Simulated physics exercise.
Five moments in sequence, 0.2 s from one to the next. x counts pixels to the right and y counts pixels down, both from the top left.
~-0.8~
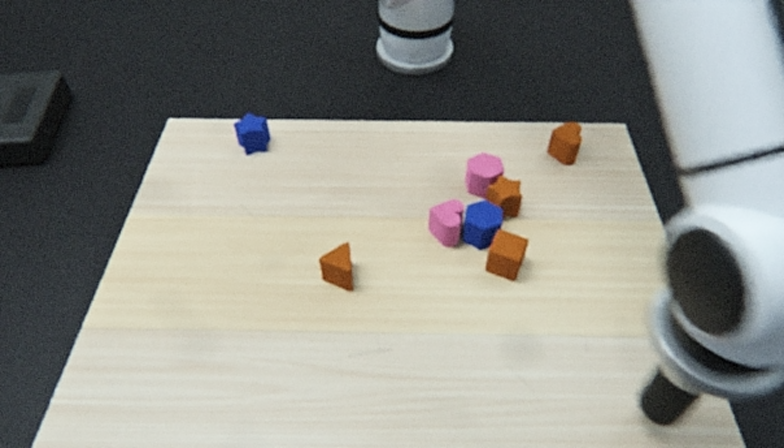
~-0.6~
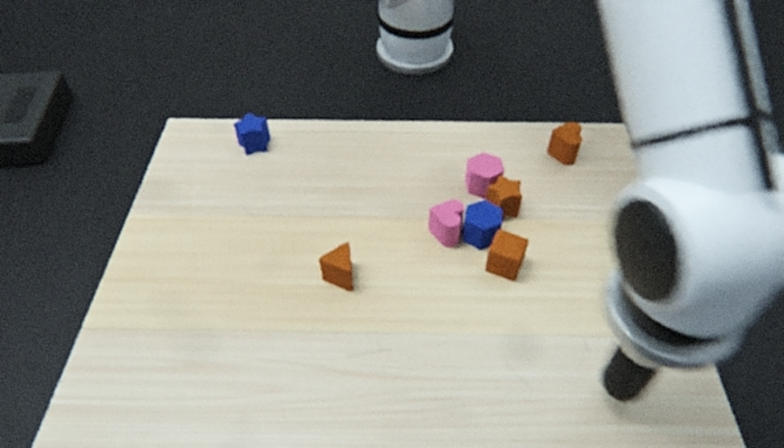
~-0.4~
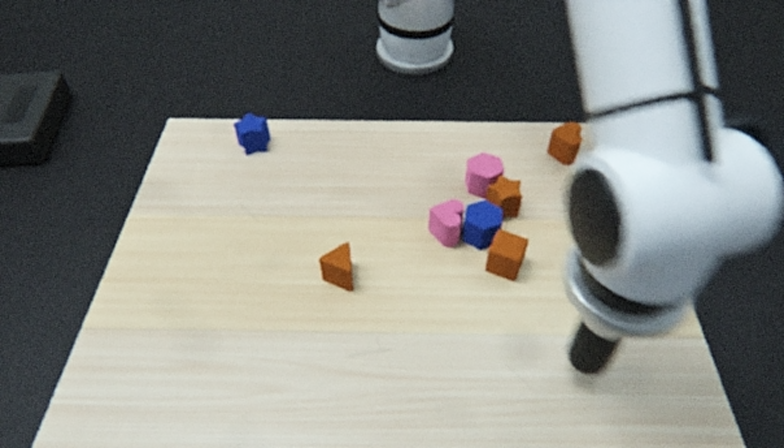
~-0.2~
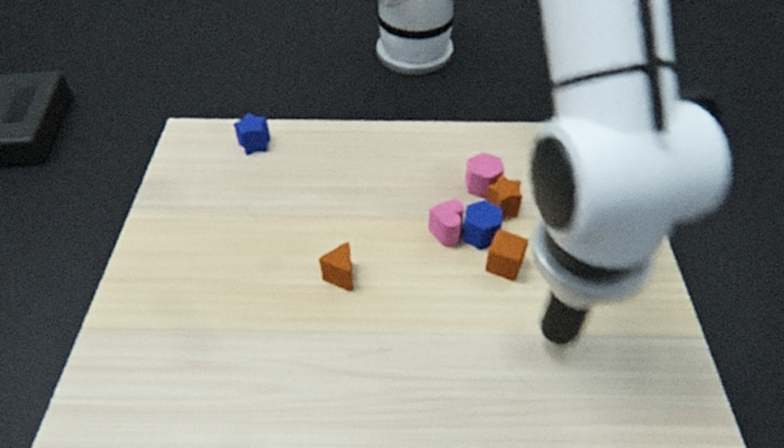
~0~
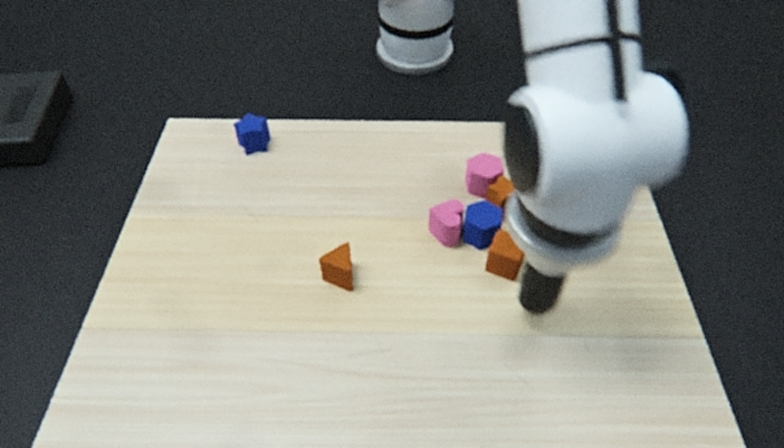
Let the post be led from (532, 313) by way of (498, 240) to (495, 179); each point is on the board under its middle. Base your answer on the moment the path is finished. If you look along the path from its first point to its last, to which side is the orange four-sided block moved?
Shifts right.
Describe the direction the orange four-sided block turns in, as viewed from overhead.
With the clock.
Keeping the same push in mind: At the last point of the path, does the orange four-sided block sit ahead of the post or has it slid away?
Still in front.
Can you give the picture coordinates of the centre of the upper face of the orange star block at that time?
When the path ends, it will be at (537, 134).
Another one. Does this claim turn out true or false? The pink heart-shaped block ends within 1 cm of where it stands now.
The statement is true.
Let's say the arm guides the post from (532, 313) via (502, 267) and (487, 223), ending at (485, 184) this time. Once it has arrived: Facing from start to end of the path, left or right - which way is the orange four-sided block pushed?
Moves right.
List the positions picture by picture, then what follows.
Tip of the post (661, 405), middles of tops, pink heart-shaped block (449, 211), blue hexagonal block (484, 214), pink hexagonal block (486, 164), orange star block (507, 187), orange four-sided block (509, 244), in the first frame.
Post (622, 382), nothing pushed, in the second frame.
Post (588, 357), nothing pushed, in the third frame.
Post (560, 328), nothing pushed, in the fourth frame.
Post (537, 299), pink heart-shaped block (449, 211), blue hexagonal block (484, 214), pink hexagonal block (486, 164), orange star block (507, 187), orange four-sided block (509, 244), in the fifth frame.
The first path, step by step. One third of the way, post (510, 248); blue hexagonal block (477, 193), turned 50° anticlockwise; orange four-sided block (503, 213), turned 25° clockwise.
Two thirds of the way, post (497, 203); blue hexagonal block (465, 171), turned 105° anticlockwise; pink hexagonal block (483, 147), turned 15° anticlockwise; orange star block (516, 158), turned 40° clockwise; orange four-sided block (500, 174), turned 70° clockwise.
At the end, post (497, 163); pink heart-shaped block unmoved; blue hexagonal block (463, 169), turned 120° anticlockwise; pink hexagonal block (481, 130), turned 80° anticlockwise; orange star block (537, 134), turned 80° clockwise; orange four-sided block (510, 139), turned 100° clockwise.
